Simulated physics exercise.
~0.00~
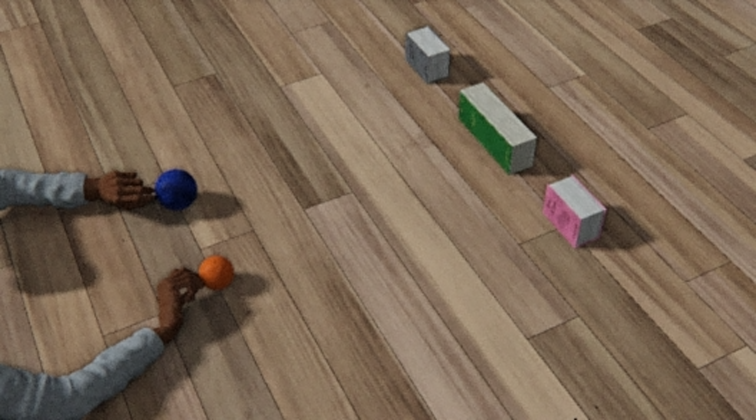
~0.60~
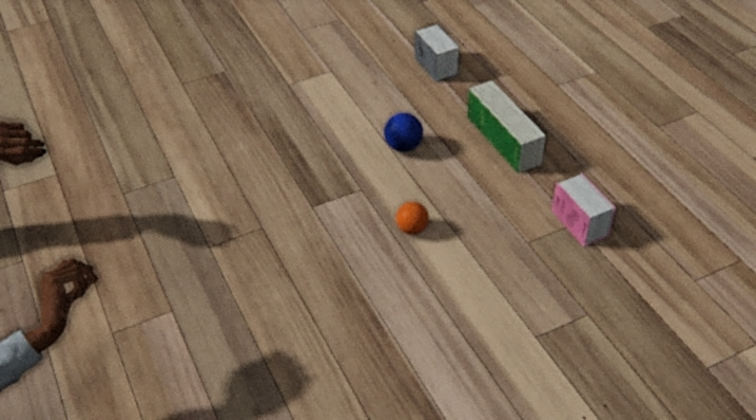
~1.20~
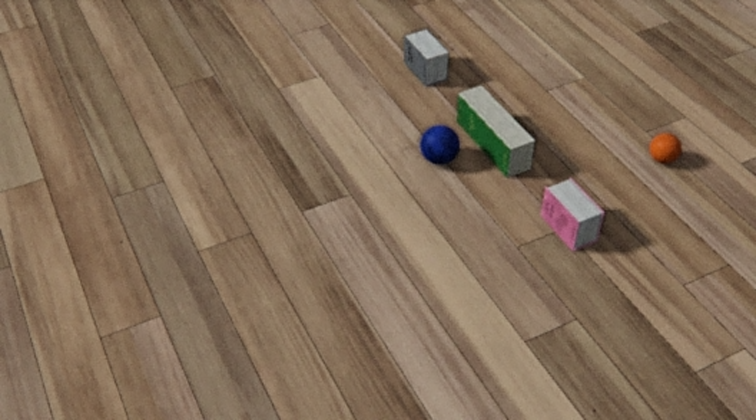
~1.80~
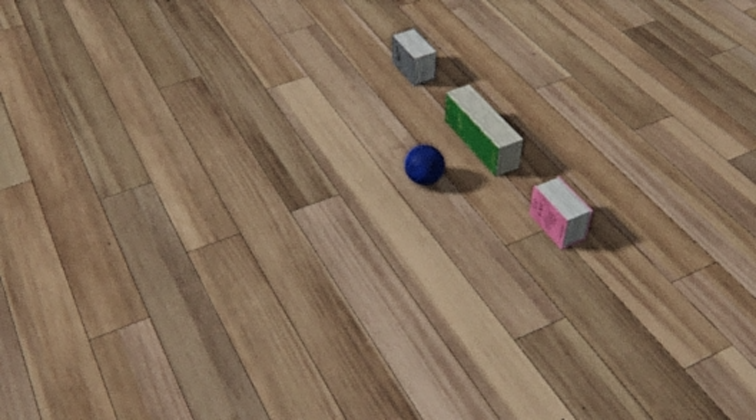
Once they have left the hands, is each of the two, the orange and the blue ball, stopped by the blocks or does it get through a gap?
The orange gets through, passing between the green and pink blocks. The blue ball is stopped at the green block and bounces back, staying on the near side.
